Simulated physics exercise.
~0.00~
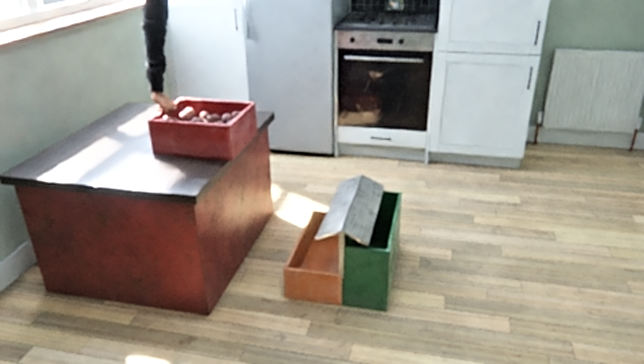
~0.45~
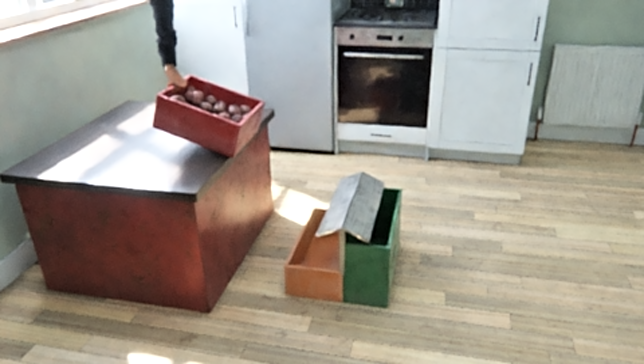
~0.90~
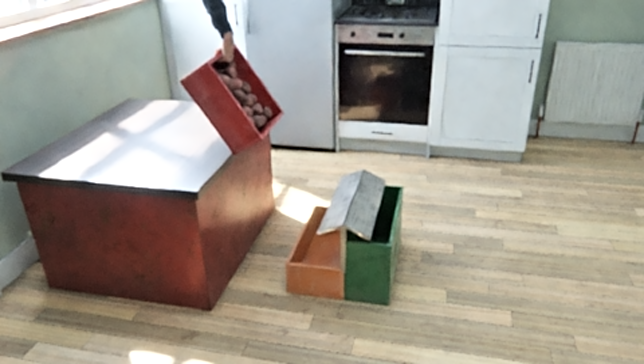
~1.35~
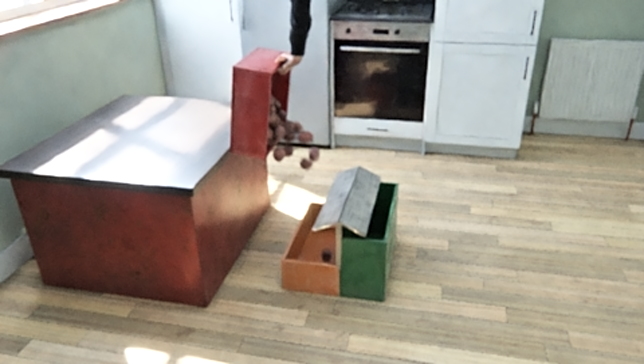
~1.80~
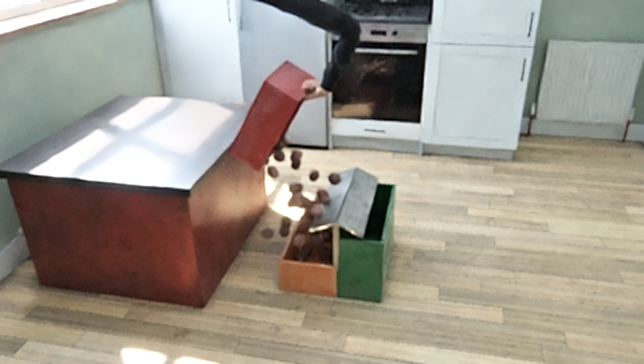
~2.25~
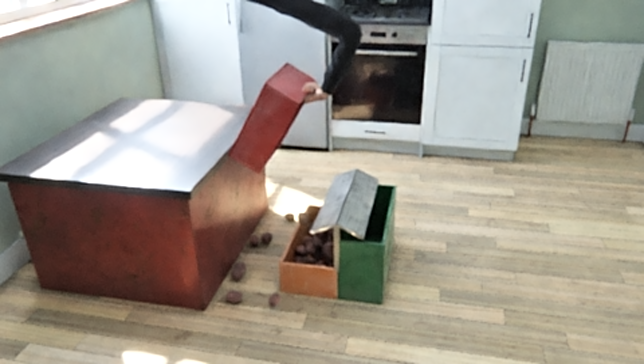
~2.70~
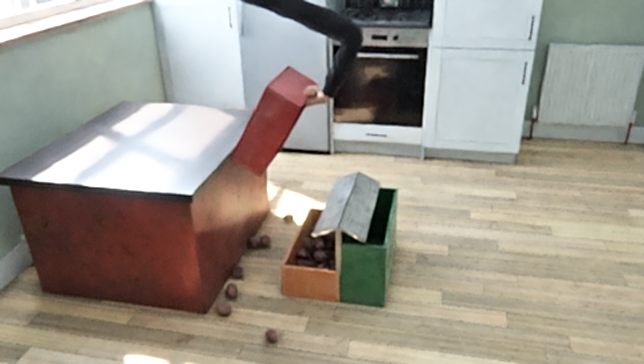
In a sunlit kitchen, a hand tipped a red tote on a bench until the potatoes tumbled out, most landing in the orange tote below while a few scattered on the floor short of it, and the green tub beyond stayed empty.
